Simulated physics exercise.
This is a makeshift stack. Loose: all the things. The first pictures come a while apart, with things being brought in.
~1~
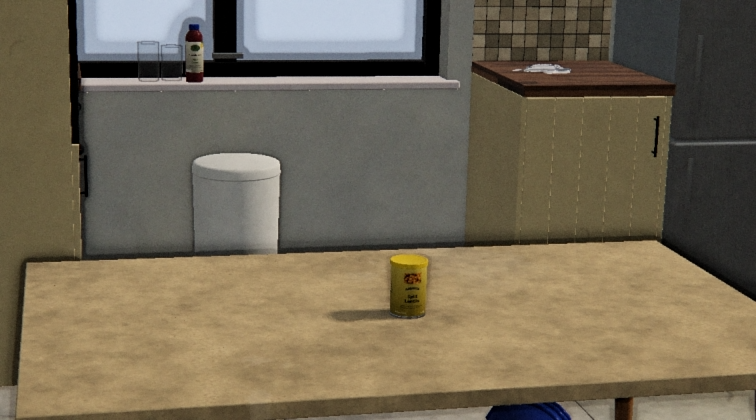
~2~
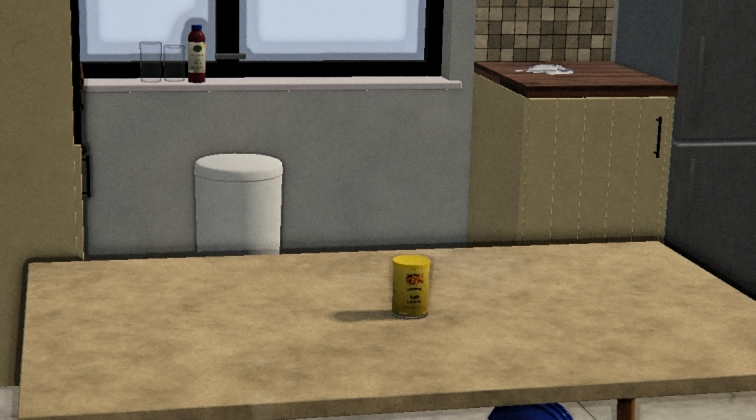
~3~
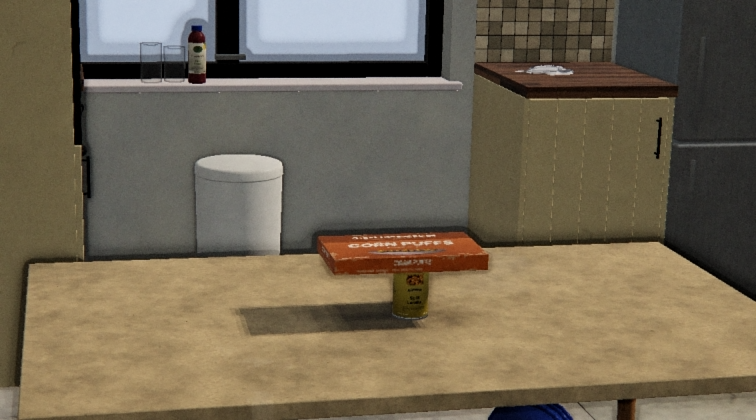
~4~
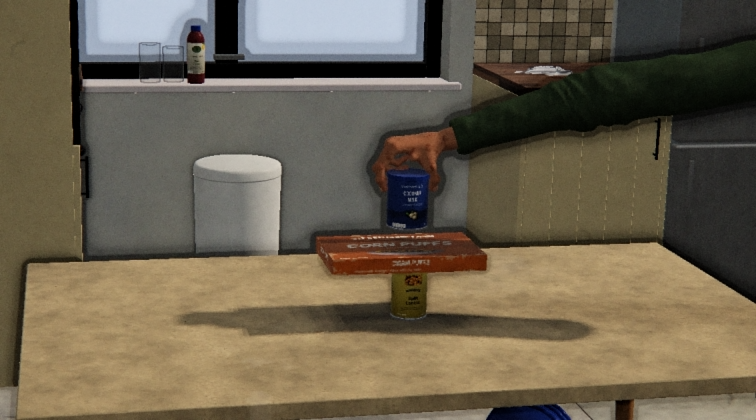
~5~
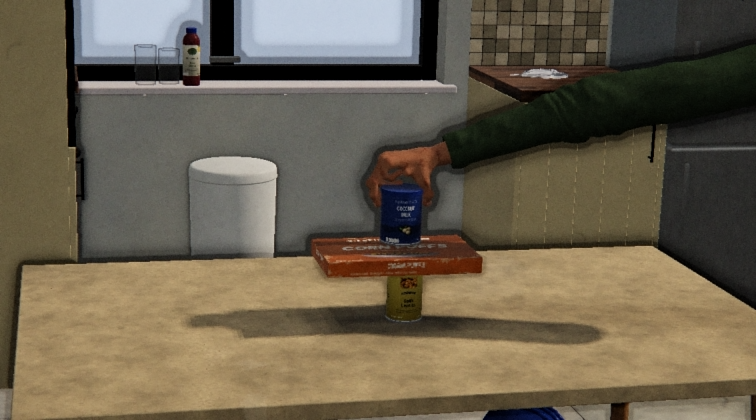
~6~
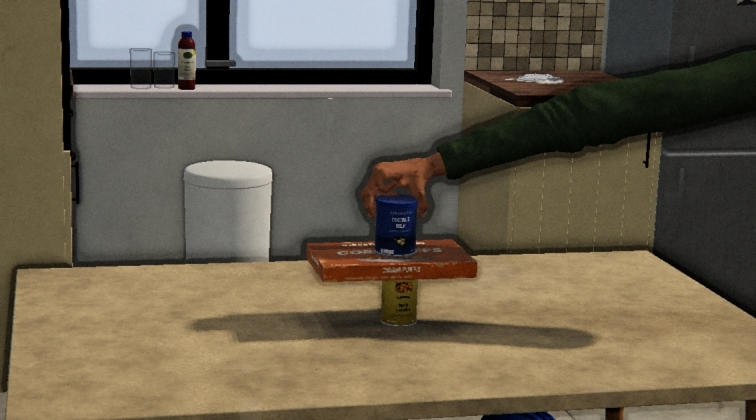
A hand in a dark green sleeve reaches in from the right over a pale tabletop in a kitchen, seen from slightly above, with a white bin, a window and a wooden-topped cabinet behind. A yellow tin stands alone at first, then an orange packet lies flat across its top. The hand lowers a blue tin onto the packet and keeps hold, while the camera drifts very slightly.
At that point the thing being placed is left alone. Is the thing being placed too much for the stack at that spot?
Turns out nothing tips over there.
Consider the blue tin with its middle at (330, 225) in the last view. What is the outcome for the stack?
The stack then collapses.
Then, 0.70 s past the last view, nothing moves.
Then, 1.70 s past the last view, blue tin resting near (396, 226).
Finally, all 3 still in place. Final places as the last picture's camera would see them, blue tin near (396, 226). The stack stays up.
